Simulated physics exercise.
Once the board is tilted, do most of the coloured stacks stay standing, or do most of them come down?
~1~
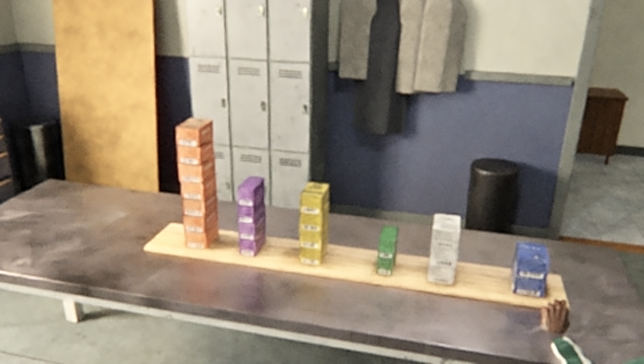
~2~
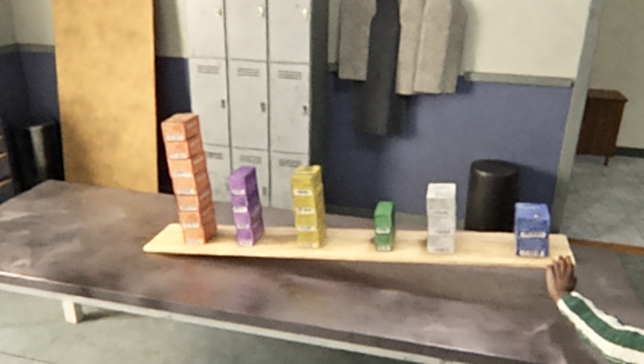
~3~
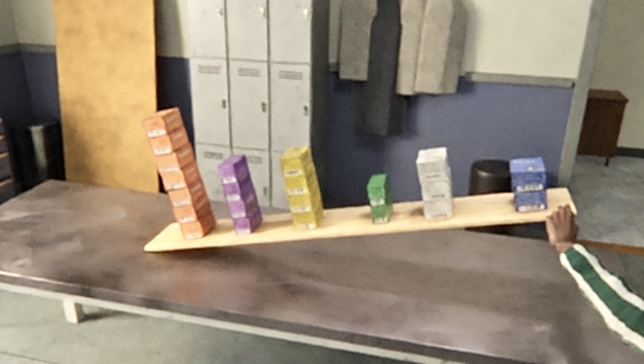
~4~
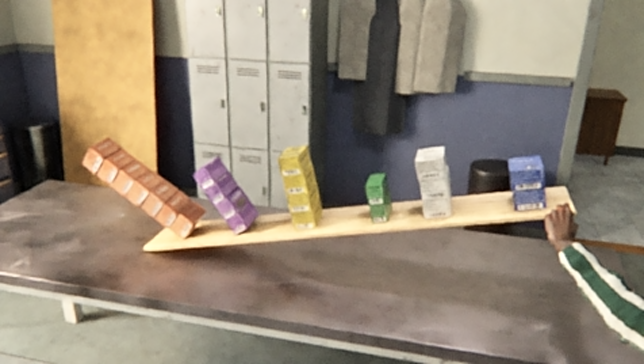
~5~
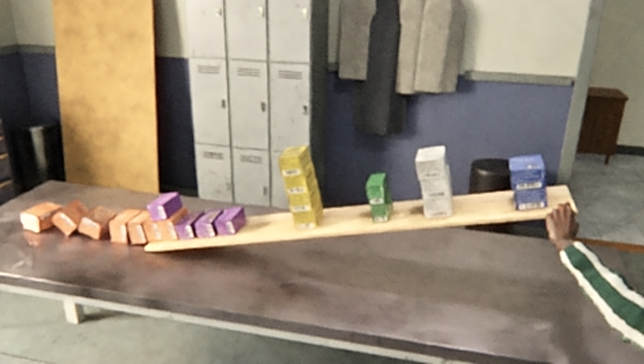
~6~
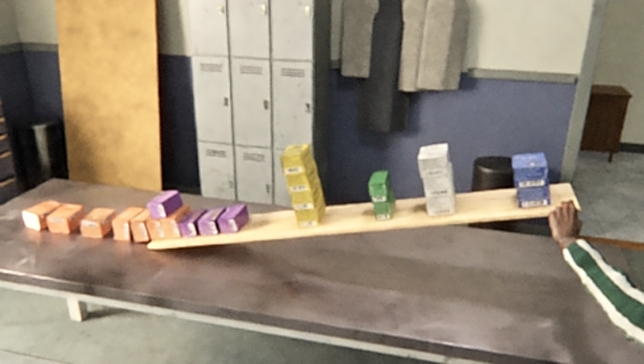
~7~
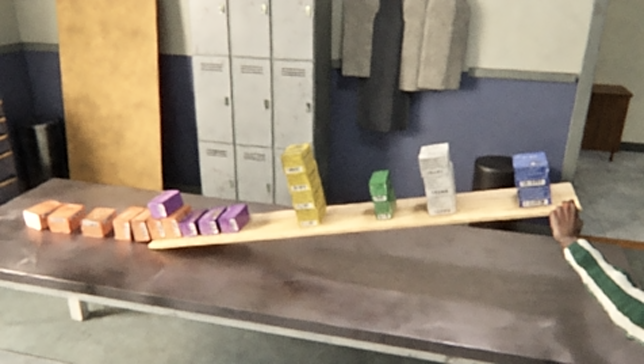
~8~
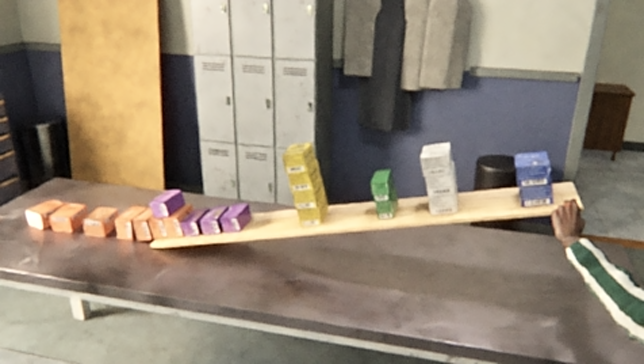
Most of them stay standing. Only two stacks, the orange and the purple, come down, and the other four are still upright on the sloping board.
